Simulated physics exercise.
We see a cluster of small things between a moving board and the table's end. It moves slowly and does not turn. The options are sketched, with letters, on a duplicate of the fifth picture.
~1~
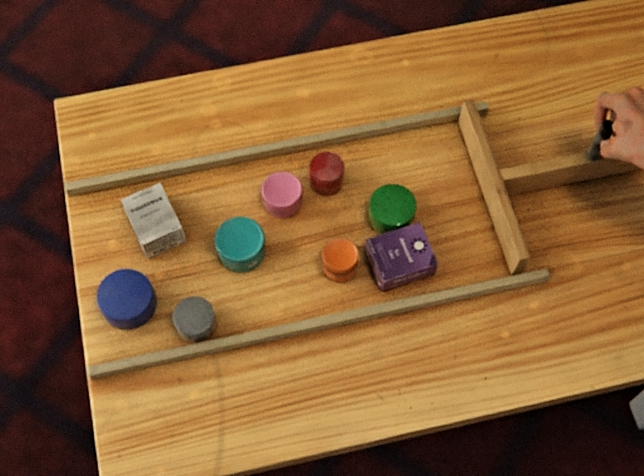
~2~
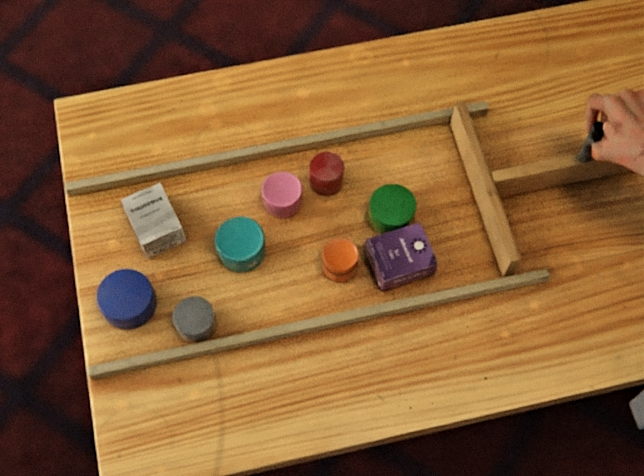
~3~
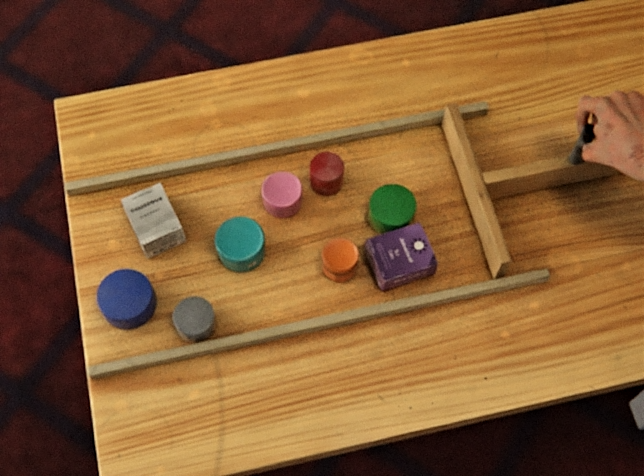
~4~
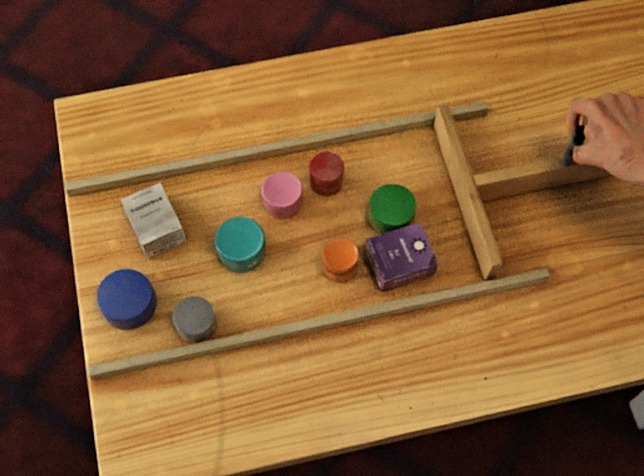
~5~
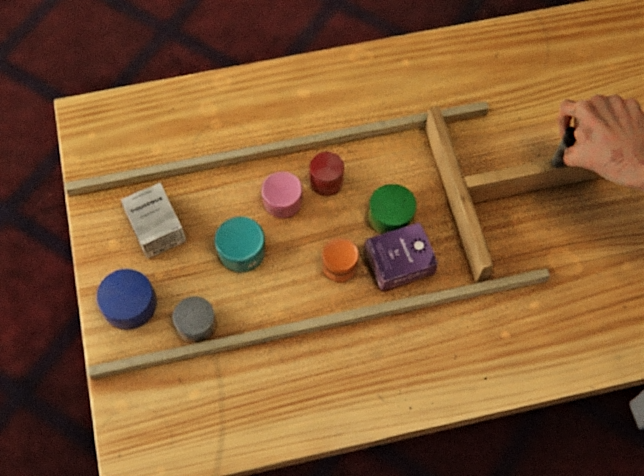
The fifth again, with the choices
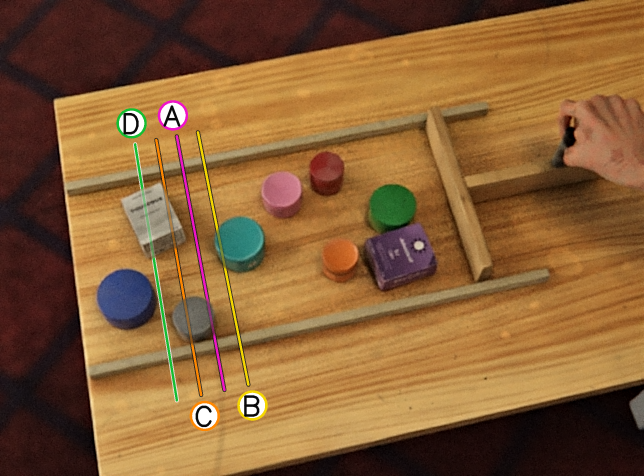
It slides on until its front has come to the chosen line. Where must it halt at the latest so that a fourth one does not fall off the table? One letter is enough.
It can go as far as D.
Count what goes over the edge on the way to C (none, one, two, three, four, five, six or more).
In all, one.
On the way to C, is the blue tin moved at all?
Yes.
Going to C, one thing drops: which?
The blue tin goes over.
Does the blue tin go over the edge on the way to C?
By then, yes.
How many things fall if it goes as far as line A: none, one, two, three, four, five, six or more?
By then, none.
On the copy, A at (199, 255); B at (221, 250); C at (177, 259); D at (155, 264).
On D. First, board (352, 205); red tin (317, 176); purple packet (329, 271).
Then, board (242, 227); white box (139, 212); grey pot (173, 328).
Finally, board (153, 245); orange tub over the edge; blue tin over the edge; three fallen.
By contrast, A is within the limit but short; B is within the limit but short; C is within the limit but short.
